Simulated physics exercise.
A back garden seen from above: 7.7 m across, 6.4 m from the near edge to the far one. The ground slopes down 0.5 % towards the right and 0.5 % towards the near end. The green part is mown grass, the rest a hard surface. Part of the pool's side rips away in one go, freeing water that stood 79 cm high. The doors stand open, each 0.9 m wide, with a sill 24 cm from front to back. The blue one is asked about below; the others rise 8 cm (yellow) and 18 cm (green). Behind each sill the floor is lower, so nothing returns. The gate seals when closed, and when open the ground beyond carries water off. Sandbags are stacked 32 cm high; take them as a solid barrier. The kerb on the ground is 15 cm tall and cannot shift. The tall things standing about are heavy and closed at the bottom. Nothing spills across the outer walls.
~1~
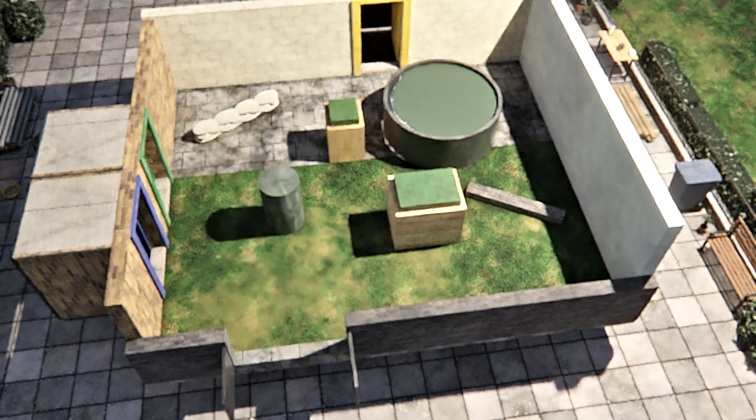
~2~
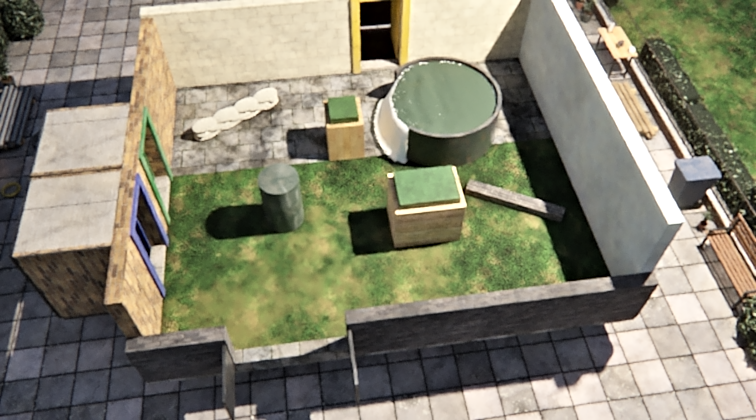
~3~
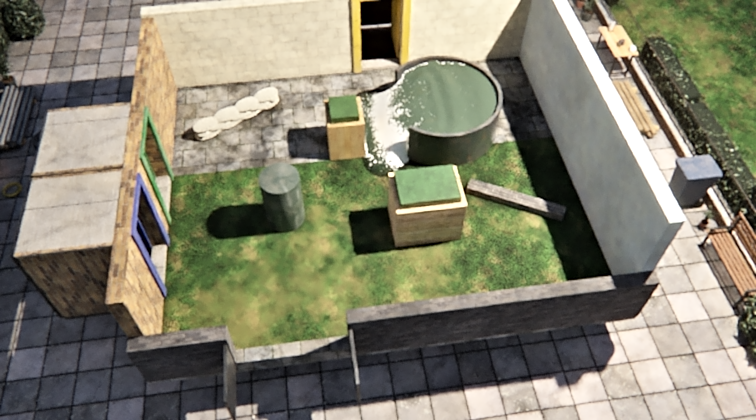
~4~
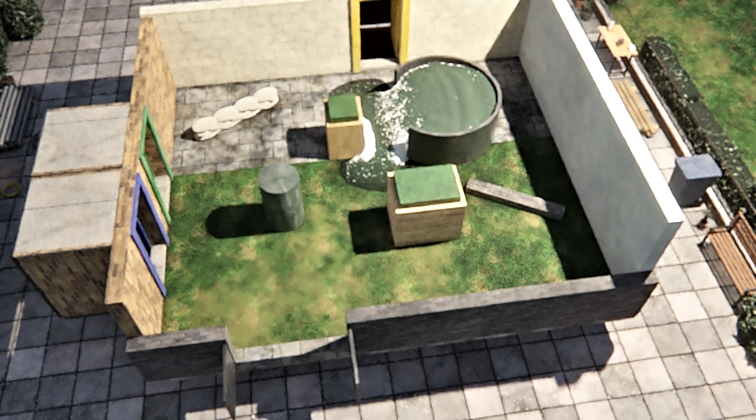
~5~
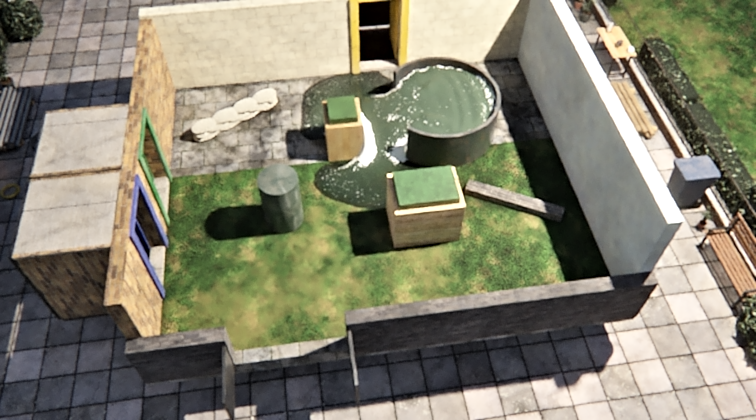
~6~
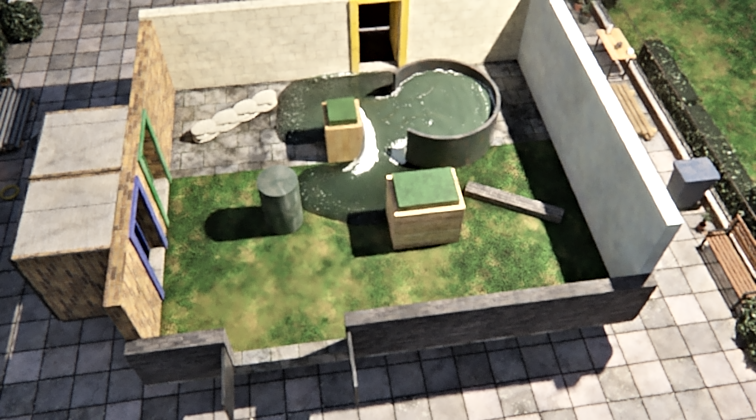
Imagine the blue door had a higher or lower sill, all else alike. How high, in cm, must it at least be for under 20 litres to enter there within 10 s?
At least 5.5 cm or so.
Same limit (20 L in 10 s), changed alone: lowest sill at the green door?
Roughly 11.5 cm at green.
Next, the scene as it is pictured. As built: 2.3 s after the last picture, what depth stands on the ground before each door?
Depths in cm: Yellow 9, blue 4, green 16.
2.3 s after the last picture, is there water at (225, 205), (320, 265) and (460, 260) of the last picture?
In that order: Flooded, wet, still dry.
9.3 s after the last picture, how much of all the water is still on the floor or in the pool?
About 86 per cent.
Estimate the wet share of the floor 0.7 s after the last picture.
Some 30 per cent of it.
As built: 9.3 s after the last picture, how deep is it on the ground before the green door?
Roughly 6.0 cm deep.
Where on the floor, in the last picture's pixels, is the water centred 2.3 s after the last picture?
Near (334, 151).
Then, 0.7 s after the last picture water covers 30 % of the floor, deepest (52 cm) near (369, 140); it has not reached the blue door.
Then, 2.3 s after the last picture water covers 65 % of the floor, deepest (26 cm) near (174, 122); 4 cm at the blue door, 0 litres in over its 7 cm sill.
Then, 9.3 s after the last picture water covers 95 % of the floor, deepest (8 cm) near (158, 361); 7 cm at the blue door, 7 litres in over its 7 cm sill.
At the blue door as built, the water peaked near 9 cm, 6.7 s after the last picture.
With a sill of 5 cm, 26 litres would have come in within the 10 s; with 6 cm, 15 litres. So under 20 litres takes about 5.5 cm.
